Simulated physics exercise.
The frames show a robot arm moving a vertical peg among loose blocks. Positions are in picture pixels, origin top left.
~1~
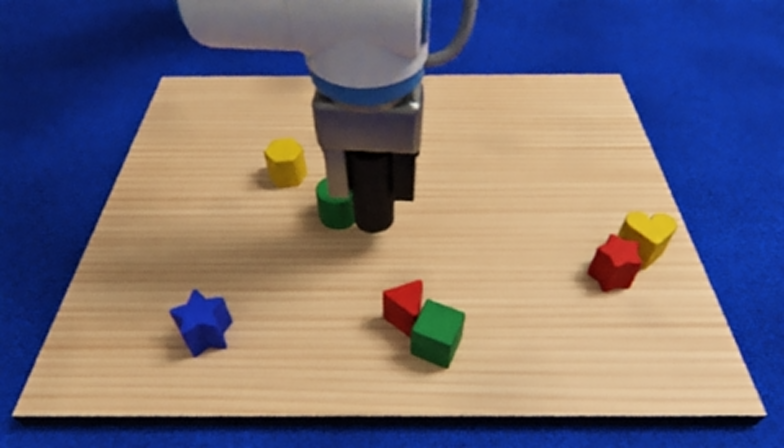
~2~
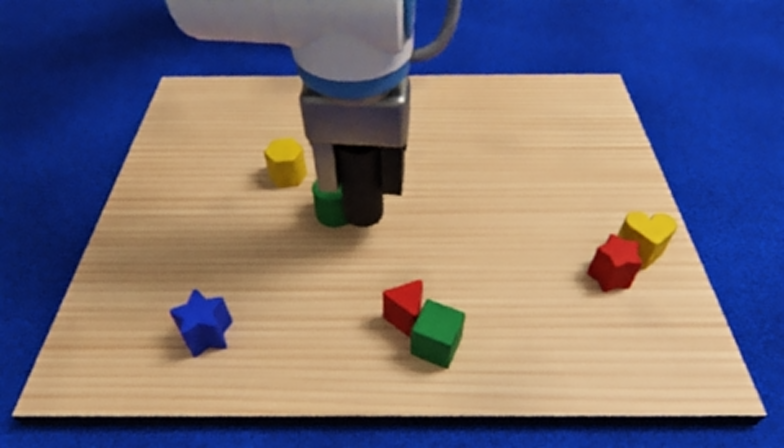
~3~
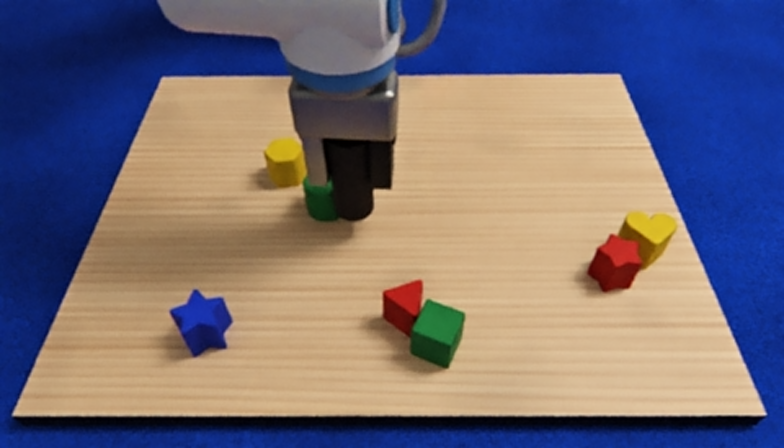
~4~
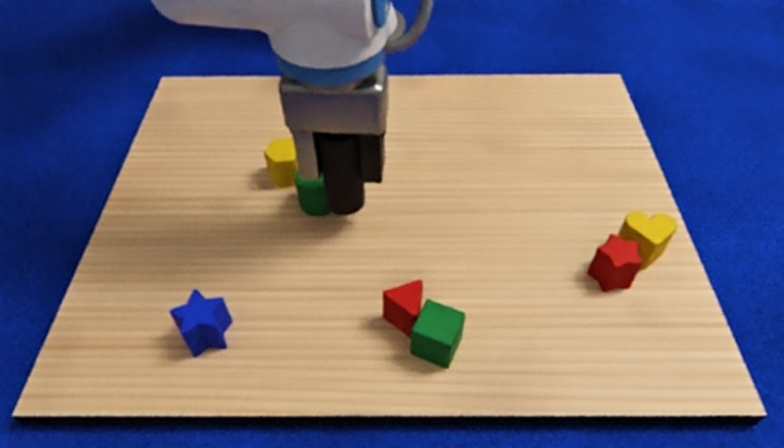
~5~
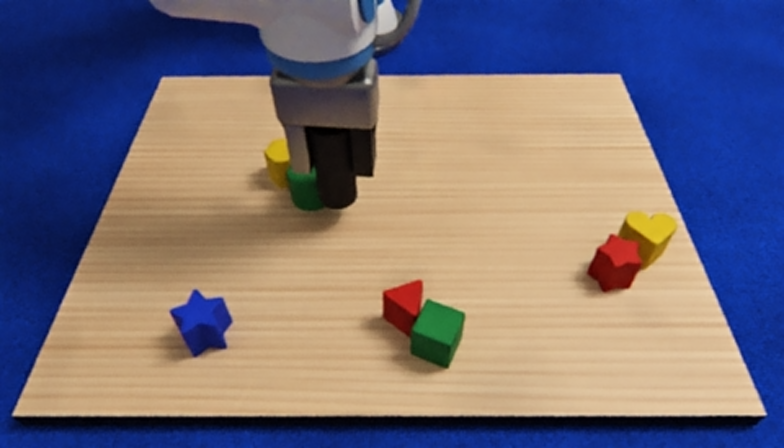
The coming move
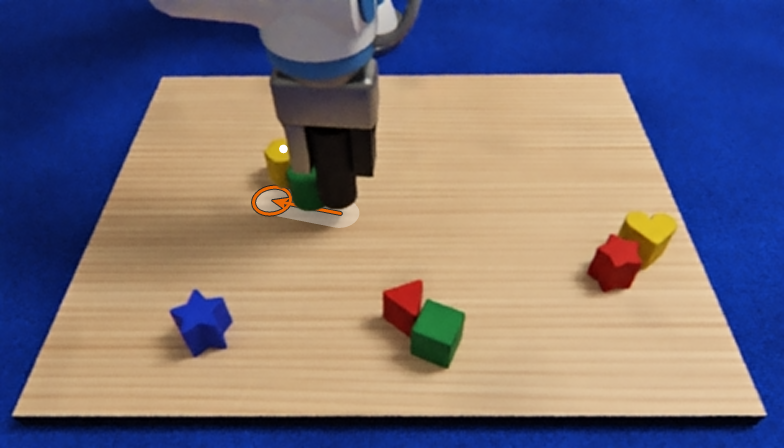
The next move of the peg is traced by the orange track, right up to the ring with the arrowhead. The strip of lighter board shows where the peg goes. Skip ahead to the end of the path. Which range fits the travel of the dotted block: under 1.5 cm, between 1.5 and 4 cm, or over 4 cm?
Travel: Beyond 4 cm.
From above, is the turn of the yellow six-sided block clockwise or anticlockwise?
Direction: Clockwise.
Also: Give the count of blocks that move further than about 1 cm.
I foresee two blocks being moved.
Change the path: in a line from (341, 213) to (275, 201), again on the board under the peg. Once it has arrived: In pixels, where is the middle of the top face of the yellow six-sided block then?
At pixel (263, 125).
The line goes straight from (341, 213) to (272, 200); the dot is on the yellow six-sided block.
On the path given first. Halfway along, peg (303, 189); yellow six-sided block (269, 135), turned 15° clockwise; green cylinder (278, 160).
At the end, peg (268, 183); yellow six-sided block (263, 124), turned 35° clockwise; green cylinder (255, 149).
